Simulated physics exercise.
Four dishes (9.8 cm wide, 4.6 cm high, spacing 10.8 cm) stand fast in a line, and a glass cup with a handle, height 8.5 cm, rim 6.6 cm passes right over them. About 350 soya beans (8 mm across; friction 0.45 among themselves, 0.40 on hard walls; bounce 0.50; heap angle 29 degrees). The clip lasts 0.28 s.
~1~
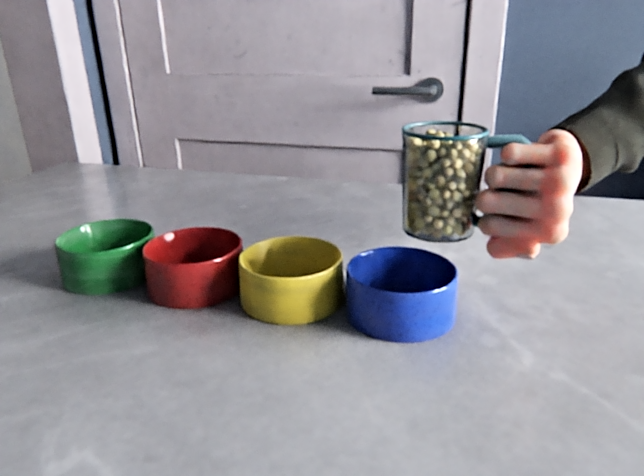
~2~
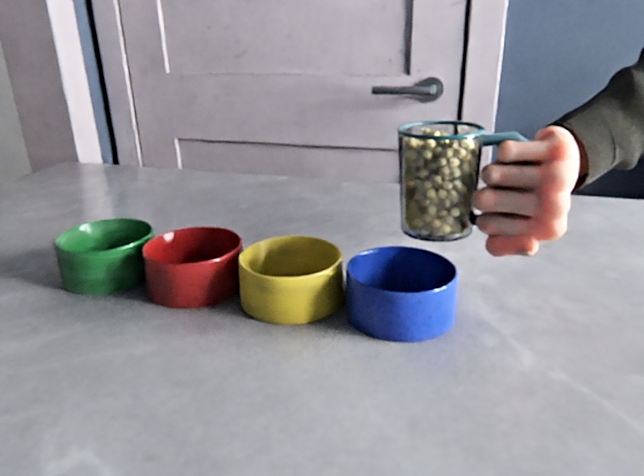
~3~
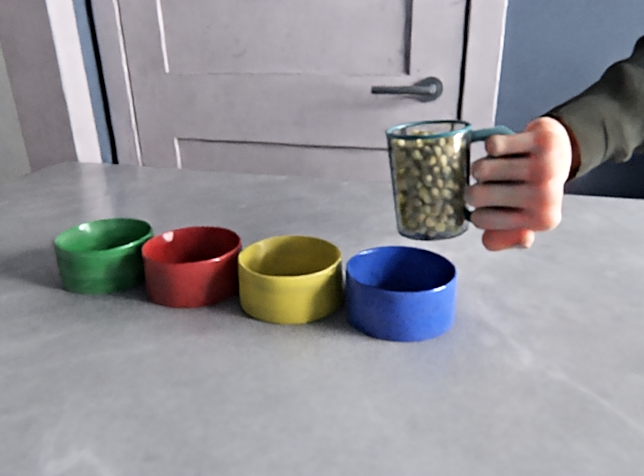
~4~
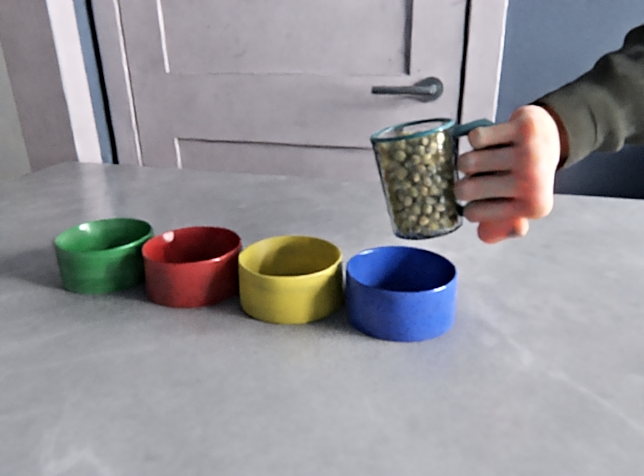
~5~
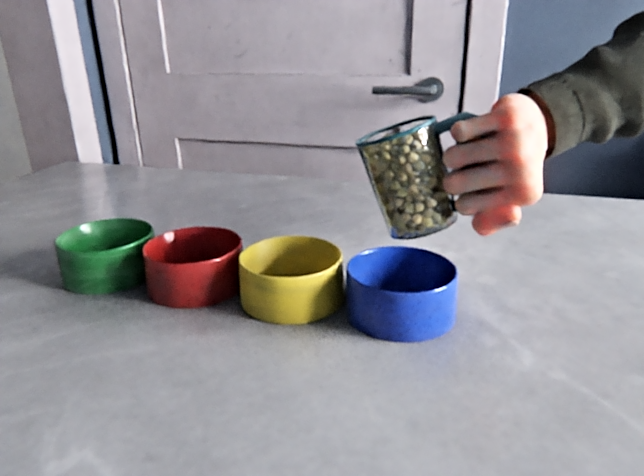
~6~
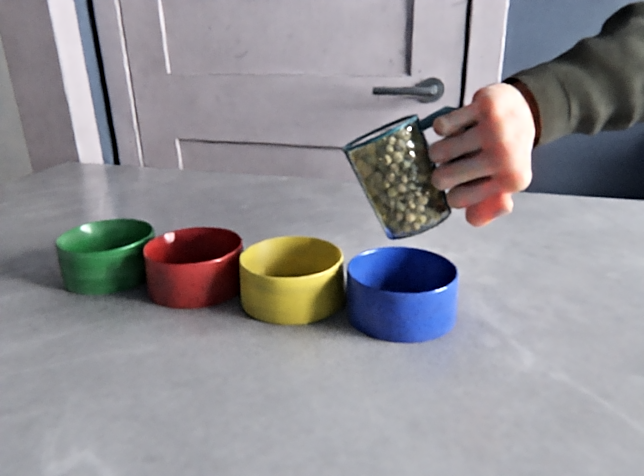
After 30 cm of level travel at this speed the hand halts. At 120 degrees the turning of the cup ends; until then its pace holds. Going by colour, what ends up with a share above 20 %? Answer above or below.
Red above, blue below, green below, yellow below, counter below.
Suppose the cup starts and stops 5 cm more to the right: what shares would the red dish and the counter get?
In that case red 40; counter 10.
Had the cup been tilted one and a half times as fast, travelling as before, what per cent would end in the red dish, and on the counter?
Then: Red 40, counter 10.
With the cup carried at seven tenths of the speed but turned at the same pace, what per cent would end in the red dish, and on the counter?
Then: Red 30; counter 20.
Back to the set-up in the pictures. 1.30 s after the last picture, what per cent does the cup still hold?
About 0 per cent.
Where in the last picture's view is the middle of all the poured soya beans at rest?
Near (189, 265).
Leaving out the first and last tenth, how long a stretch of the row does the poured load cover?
About 6 cm.
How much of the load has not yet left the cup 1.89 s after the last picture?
Roughly 0 per cent.
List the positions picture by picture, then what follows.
Cup at (441, 181), tilt 0 degrees, lip at (404, 129), moved 0.0 cm; middle of the pieces at (441, 185); blue dish at (402, 269); yellow dish at (291, 256); red dish at (193, 245); green dish at (106, 235), in the first frame.
Cup at (438, 181), tilt 1 degrees, lip at (400, 129), moved 0.2 cm; middle of the pieces at (438, 185), in the second frame.
Cup at (430, 180), tilt 6 degrees, lip at (388, 132), moved 0.8 cm; middle of the pieces at (430, 184), in the third frame.
Cup at (420, 179), tilt 12 degrees, lip at (372, 136), moved 1.7 cm; middle of the pieces at (421, 183), in the fourth frame.
Cup at (410, 179), tilt 19 degrees, lip at (358, 142), moved 2.6 cm; middle of the pieces at (411, 183), in the fifth frame.
Cup at (400, 179), tilt 25 degrees, lip at (345, 148), moved 3.5 cm; middle of the pieces at (402, 182); blue dish at (402, 269); yellow dish at (292, 256); red dish at (194, 245); green dish at (106, 235), in the sixth frame.
Then, 0.78 s after the last picture, tilt 115 degrees; cup holds 65 %, red 25 %.
Then, 1.30 s after the last picture, tilt 120 degrees; cup holds 0 %, red 90 %.
Then, 1.89 s after the last picture, tilt 120 degrees; cup holds 0 %, red 90 %.
In the end, red 90 %, blue 0 %, green 0 %, yellow 0 %, counter 5 %.
